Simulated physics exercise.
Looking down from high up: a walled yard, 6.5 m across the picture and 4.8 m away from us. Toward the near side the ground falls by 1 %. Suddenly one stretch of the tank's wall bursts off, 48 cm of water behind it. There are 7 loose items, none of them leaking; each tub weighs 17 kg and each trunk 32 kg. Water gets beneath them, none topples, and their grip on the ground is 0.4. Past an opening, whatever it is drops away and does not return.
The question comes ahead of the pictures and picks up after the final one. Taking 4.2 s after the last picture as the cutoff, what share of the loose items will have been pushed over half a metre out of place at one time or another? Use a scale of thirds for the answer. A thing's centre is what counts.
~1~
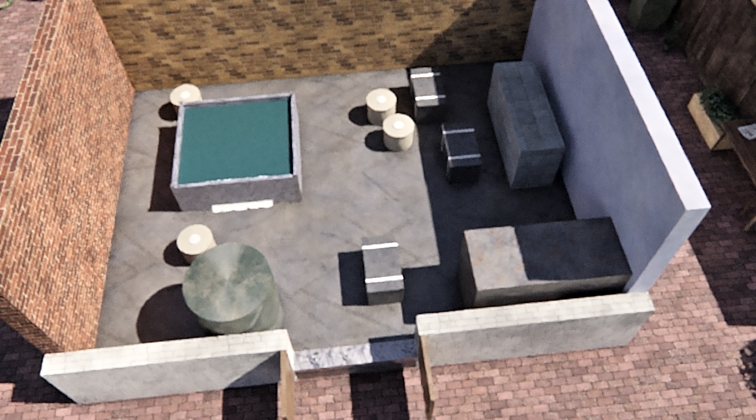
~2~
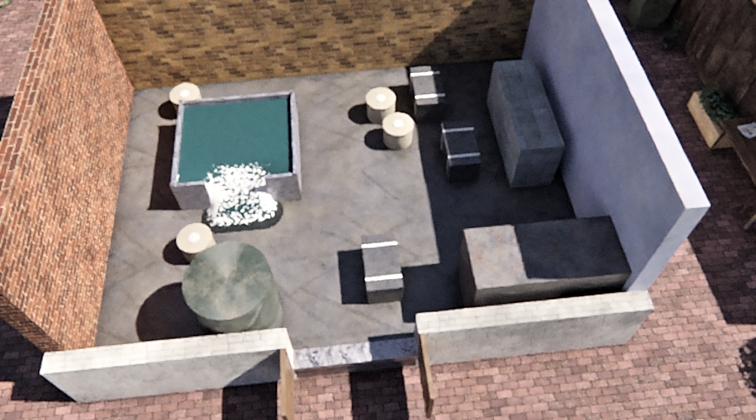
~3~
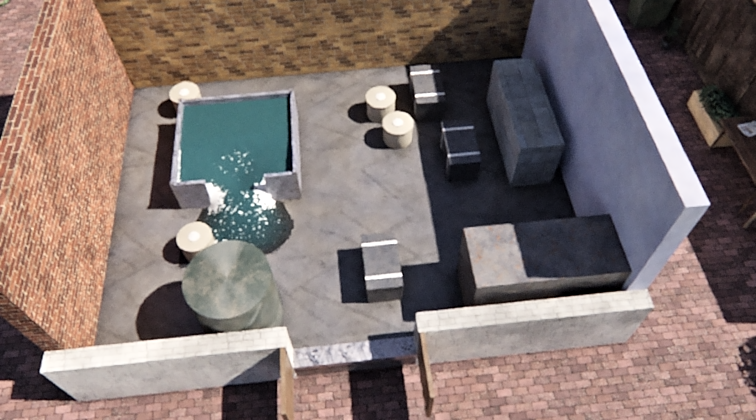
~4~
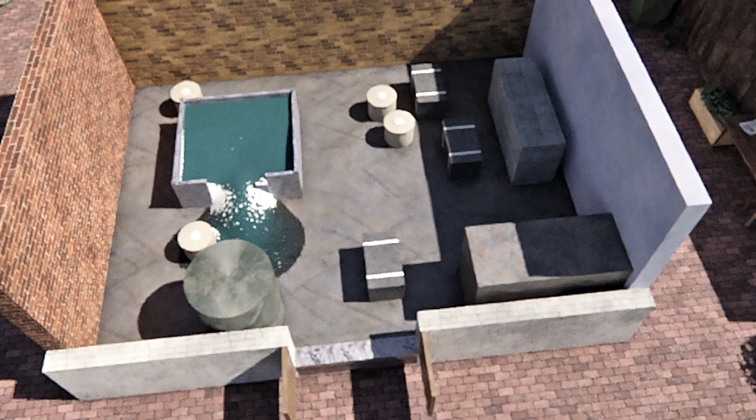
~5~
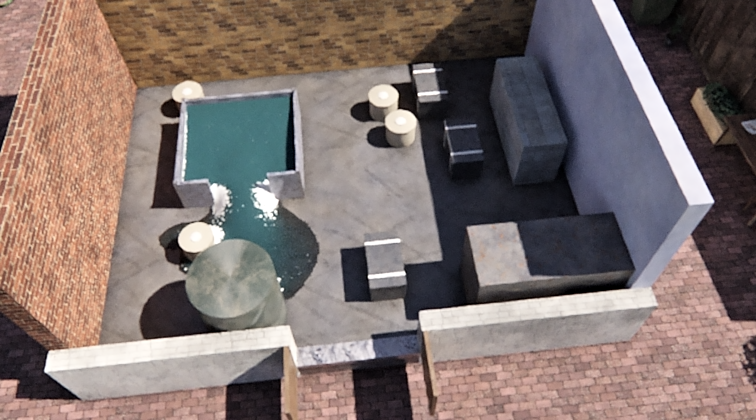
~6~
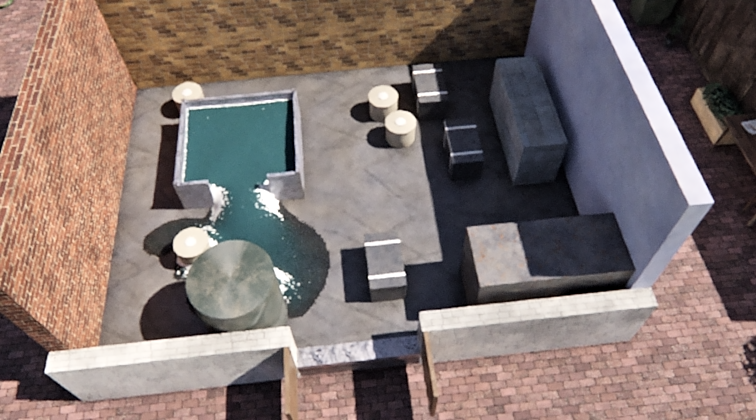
On that scale: Less than a third.
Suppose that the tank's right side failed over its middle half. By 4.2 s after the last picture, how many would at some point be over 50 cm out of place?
Then it comes to 4.
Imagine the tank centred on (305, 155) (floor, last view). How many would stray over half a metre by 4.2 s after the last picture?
That would give 0.
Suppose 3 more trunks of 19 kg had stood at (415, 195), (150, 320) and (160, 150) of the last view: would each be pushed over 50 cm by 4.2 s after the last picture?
Each in turn ends up within the limit, beyond the limit, within the limit.
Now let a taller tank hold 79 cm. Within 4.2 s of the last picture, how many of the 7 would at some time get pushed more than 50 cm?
That would make 2 of them.
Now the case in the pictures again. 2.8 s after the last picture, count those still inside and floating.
Answer: 0.
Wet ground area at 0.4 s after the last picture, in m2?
About 7.0 m2 is covered.
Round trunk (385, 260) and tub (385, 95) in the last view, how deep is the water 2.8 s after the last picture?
Roughly 4 and 0 cm.
Then, 0.4 s after the last picture 0 of 7 are over 50 cm from their spots; 0 afloat.
Then, 1.5 s after the last picture 1 of 7 are over 50 cm from their spots; 1 afloat.
Then, 2.8 s after the last picture 1 of 7 are over 50 cm from their spots; 0 afloat.
Then, 4.2 s after the last picture 1 of 7 are over 50 cm from their spots, and 1 have been at some point; 0 afloat.
